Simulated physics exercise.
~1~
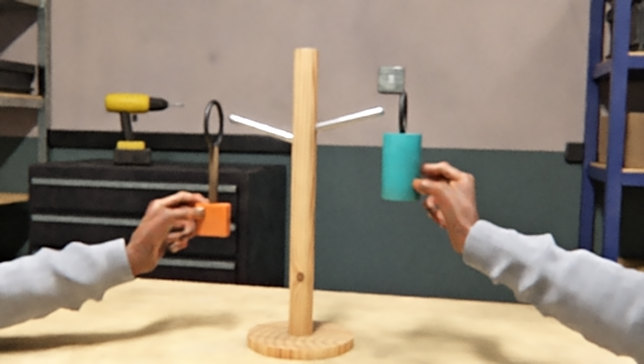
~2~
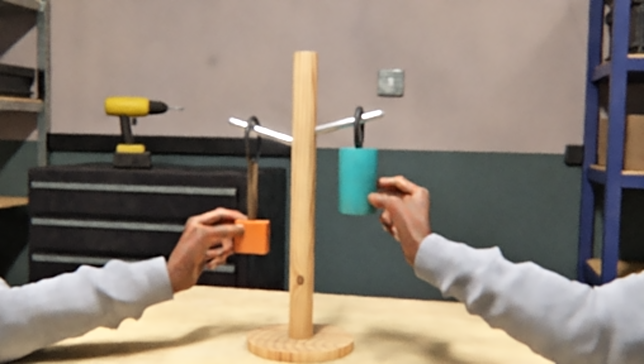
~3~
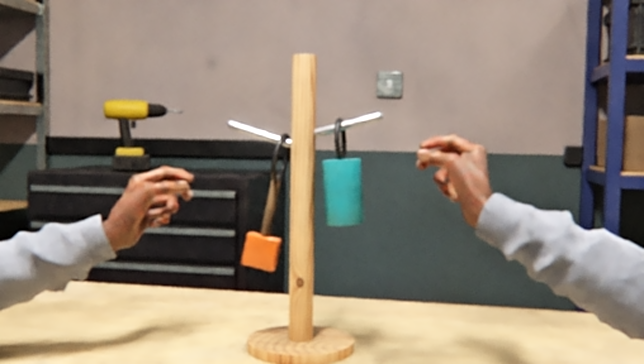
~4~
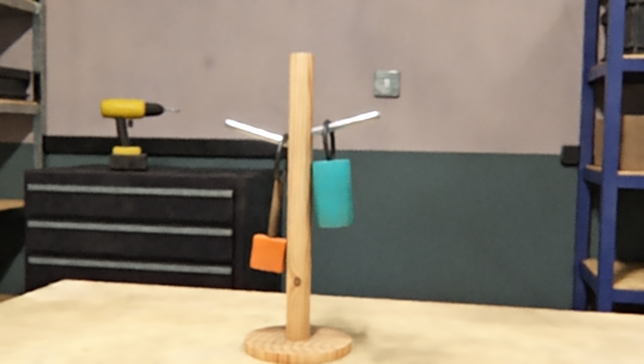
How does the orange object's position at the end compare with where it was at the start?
It starts out held by a hand to the left of the wooden post. By the end it is farther right and a little lower, hanging from the left peg close beside the post.
